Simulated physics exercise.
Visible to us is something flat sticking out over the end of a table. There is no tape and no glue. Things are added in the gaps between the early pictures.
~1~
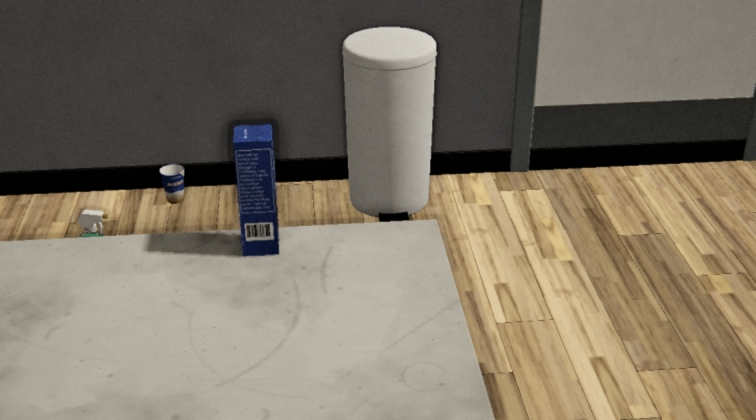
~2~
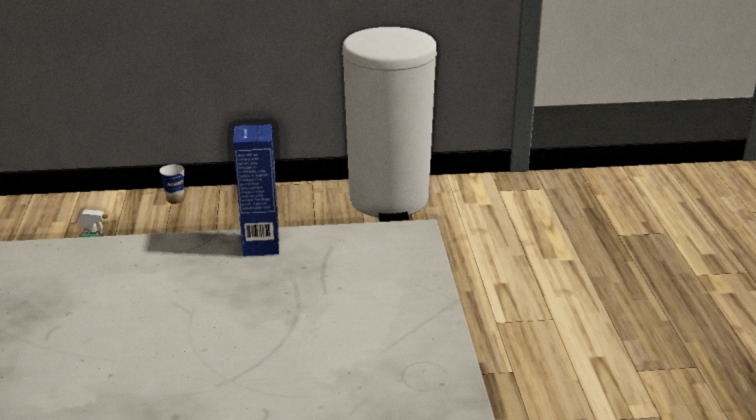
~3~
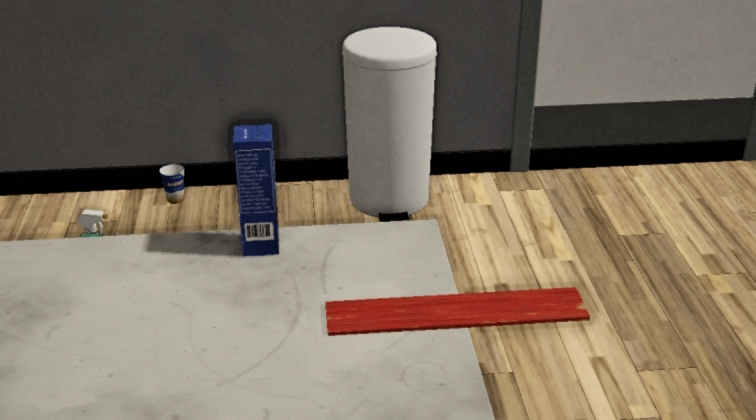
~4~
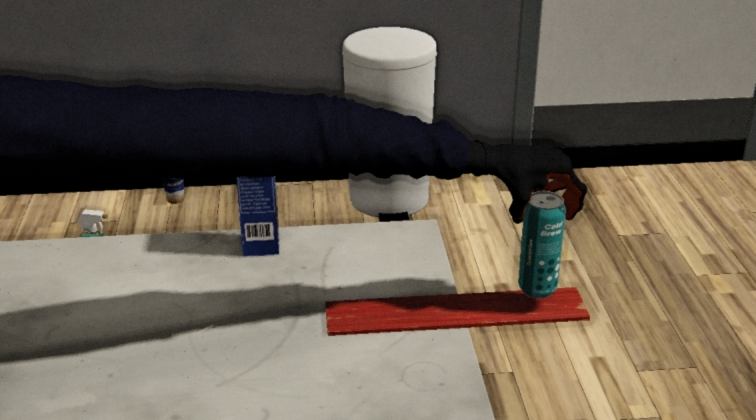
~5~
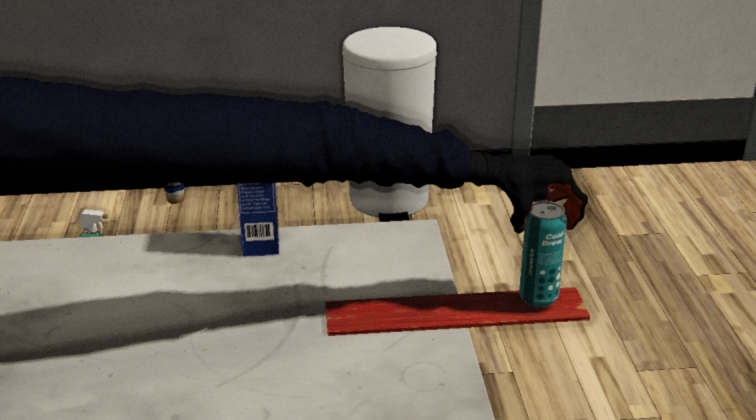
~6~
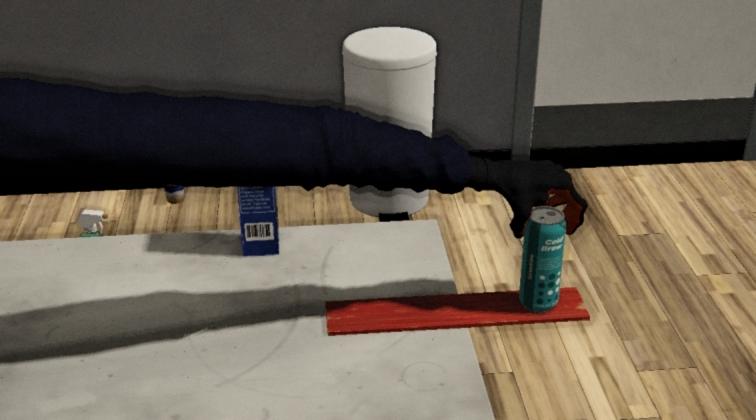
A red plank appeared lying over the right edge of a gray table, near a blue carton, and then a dark-sleeved arm reached in from the left and lowered a turquoise can onto its right end.
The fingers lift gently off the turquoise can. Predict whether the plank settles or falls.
It drops down.
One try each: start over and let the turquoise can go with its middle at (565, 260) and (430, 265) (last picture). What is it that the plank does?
In the first case it goes over; in the second case it stays on the table.
Then, 0.40 s past the last view, red plank and turquoise can now down on the floor or falling.
Then, 0.60 s past the last view, things are still on the move.
Then, 0.80 s past the last view, as before.
Finally, down on the floor or falling, red plank and turquoise can; blue carton still in place. The plank tips off the edge.
